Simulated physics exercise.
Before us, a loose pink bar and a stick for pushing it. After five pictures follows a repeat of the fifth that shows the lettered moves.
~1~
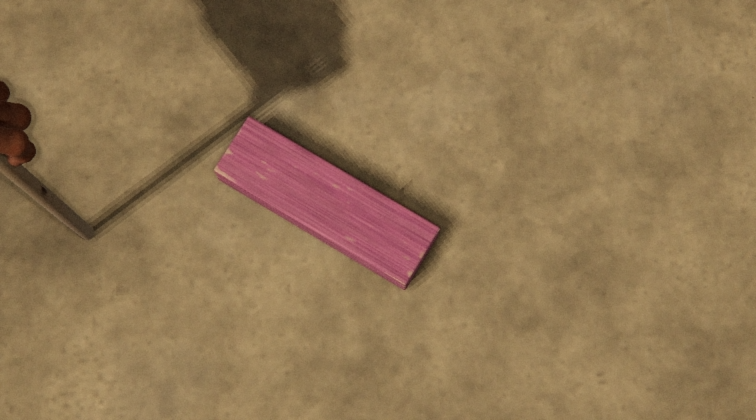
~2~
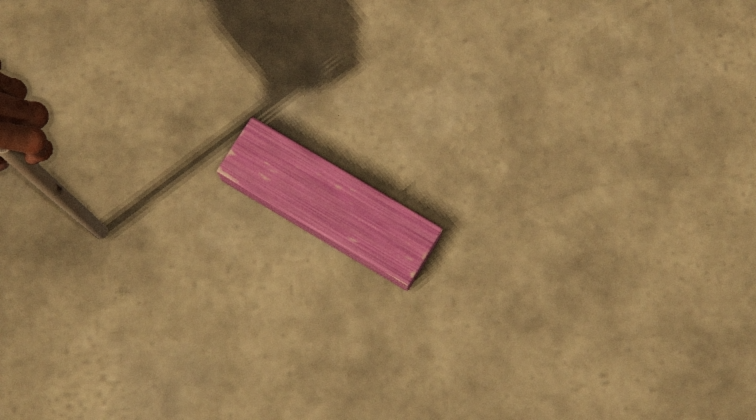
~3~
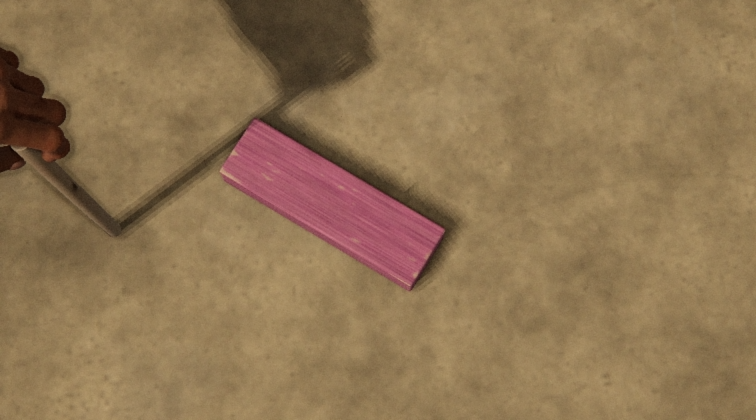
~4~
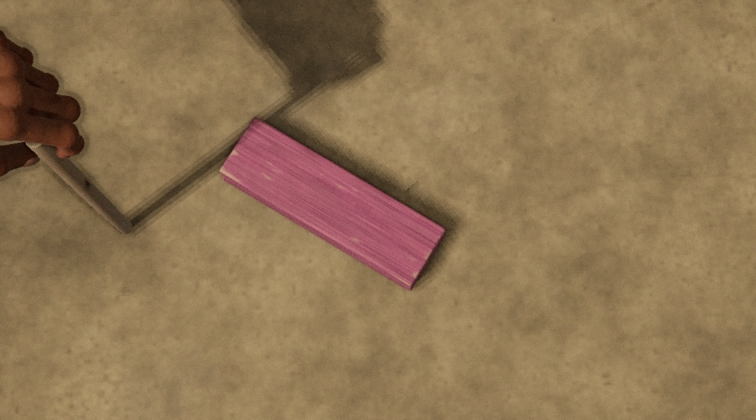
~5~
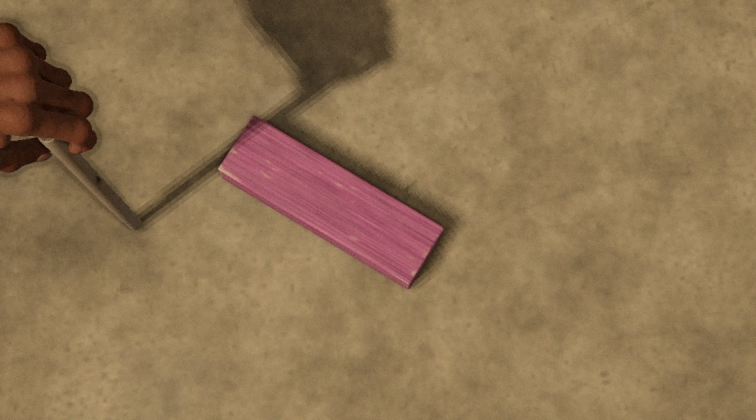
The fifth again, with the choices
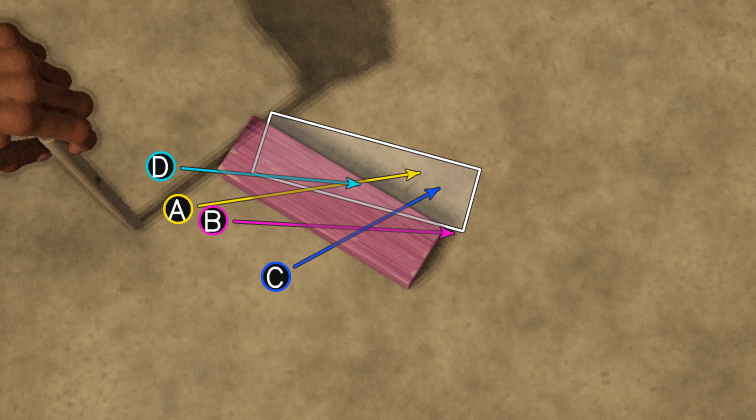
The video shows a hand at the left moving a stick rightward over a mottled brown surface, its shadow shifting along with it, while a loose pink bar lying nearby stays almost still, with barely any visible shift.
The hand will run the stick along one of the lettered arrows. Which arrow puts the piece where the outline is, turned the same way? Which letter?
It ends in the outline with B.
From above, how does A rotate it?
It turns clockwise.
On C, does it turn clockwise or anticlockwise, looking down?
It turns anticlockwise.
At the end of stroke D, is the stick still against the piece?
At the end, yes.
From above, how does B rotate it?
On that stroke, anticlockwise.
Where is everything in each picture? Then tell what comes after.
Pink bar (326, 198), in the first frame.
Pink bar (329, 199), in the second frame.
Pink bar (331, 200), in the third frame.
Pink bar (332, 199), in the fourth frame.
Pink bar (330, 197), in the fifth frame.
On the copy, A from (199, 206) to (419, 173); B from (234, 221) to (453, 233); C from (294, 267) to (439, 189); D from (182, 168) to (359, 184).
On B. First, foot of the stick (312, 226), piece (340, 189).
Then, foot of the stick (392, 231), piece (360, 167).
Finally, foot of the stick (453, 234), piece (365, 160); it fills the outline.
By contrast, A leaves the piece out of the outline, at (460, 150); C leaves the piece out of the outline, at (355, 146); D leaves the piece out of the outline, at (465, 239).
